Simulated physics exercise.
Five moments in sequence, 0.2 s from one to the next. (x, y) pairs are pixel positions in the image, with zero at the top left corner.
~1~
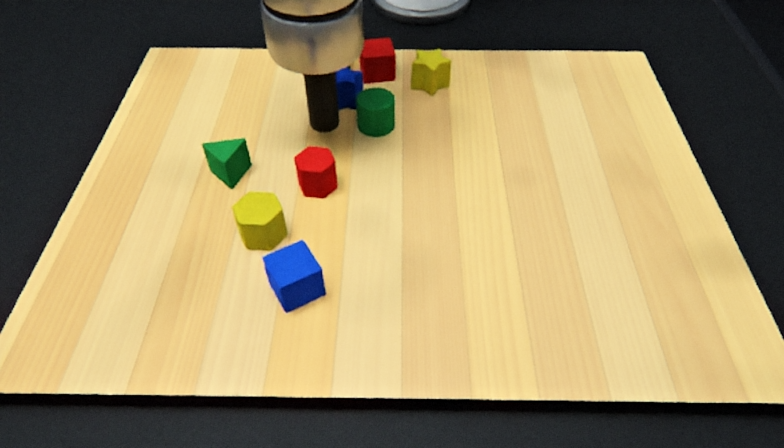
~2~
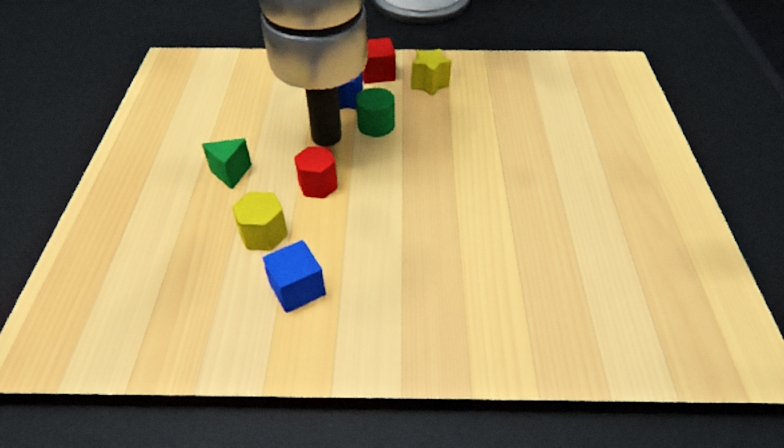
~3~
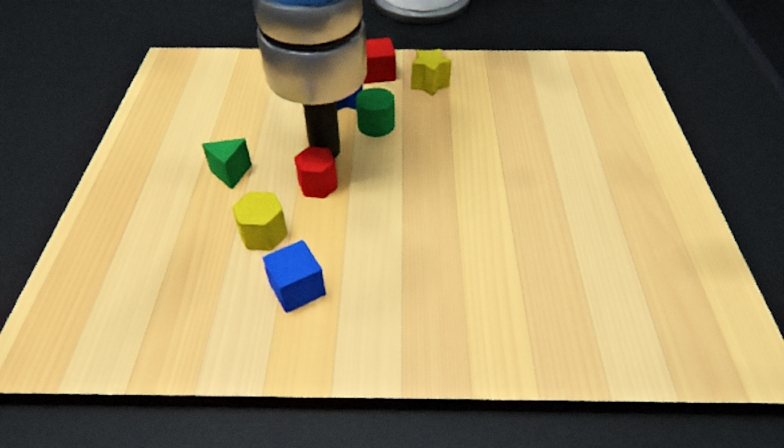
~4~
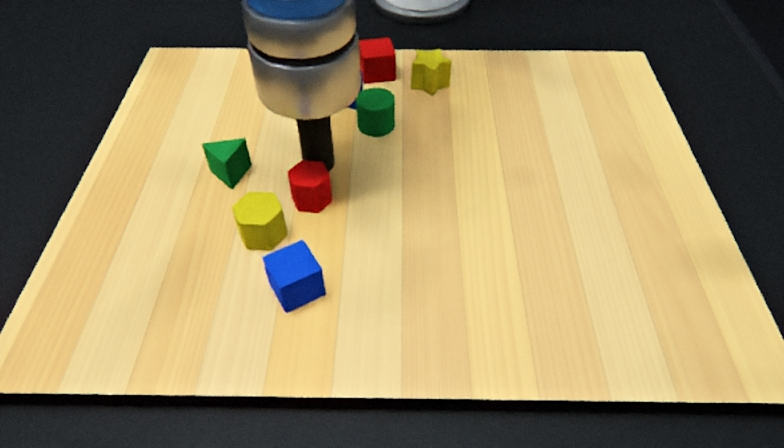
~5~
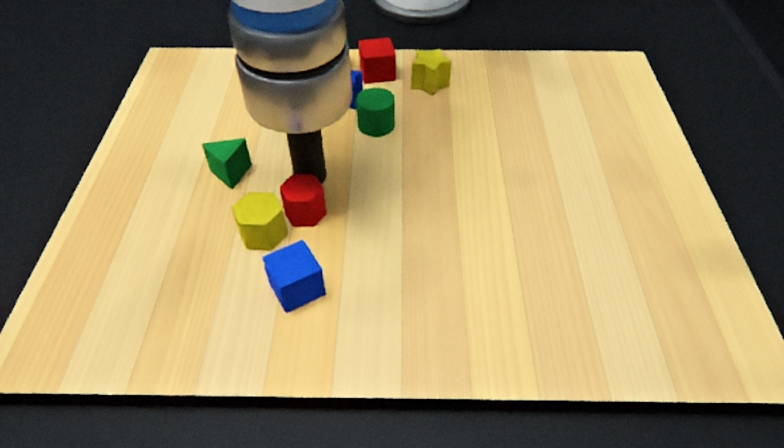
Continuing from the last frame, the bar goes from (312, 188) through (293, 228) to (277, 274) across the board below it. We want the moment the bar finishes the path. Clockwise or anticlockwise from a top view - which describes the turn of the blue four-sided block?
The answer is clockwise.
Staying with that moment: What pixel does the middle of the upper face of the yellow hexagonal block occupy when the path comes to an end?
I'd expect the centre of its top face to be at (238, 220).
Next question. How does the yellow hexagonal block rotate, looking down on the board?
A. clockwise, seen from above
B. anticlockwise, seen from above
Letter A.
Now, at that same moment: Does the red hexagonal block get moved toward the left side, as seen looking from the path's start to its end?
Yes, that is how it ends up.
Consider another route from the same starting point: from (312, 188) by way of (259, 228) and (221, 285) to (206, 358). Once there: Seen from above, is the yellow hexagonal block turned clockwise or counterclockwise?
Rotates clockwise.
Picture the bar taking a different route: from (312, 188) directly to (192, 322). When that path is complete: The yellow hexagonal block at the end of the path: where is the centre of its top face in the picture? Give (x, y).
Around pixel (169, 256).
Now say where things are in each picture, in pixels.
In the first frame, tip of the bar (325, 125), middles of tops, green triangle (224, 147), yellow hexagonal block (257, 207), blue four-sided block (292, 263), red hexagonal block (315, 158).
In the second frame, bar (327, 138), nothing pushed.
In the third frame, bar (325, 152), nothing pushed.
In the fourth frame, bar (319, 166), red hexagonal block (308, 173).
In the fifth frame, bar (311, 178), green triangle (224, 147), yellow hexagonal block (257, 207), blue four-sided block (292, 263), red hexagonal block (301, 187).
On the path given first. One third of the way, bar (297, 205); yellow hexagonal block (247, 215), turned 20° clockwise; red hexagonal block (293, 215).
Two thirds of the way, bar (285, 233); yellow hexagonal block (240, 219), turned 25° clockwise; blue four-sided block (295, 282), turned 15° clockwise; red hexagonal block (293, 245), turned 35° anticlockwise.
At the end, bar (275, 264); green triangle unmoved; yellow hexagonal block (238, 220), turned 30° clockwise; blue four-sided block (302, 309), turned 30° clockwise; red hexagonal block (298, 271), turned 60° anticlockwise.
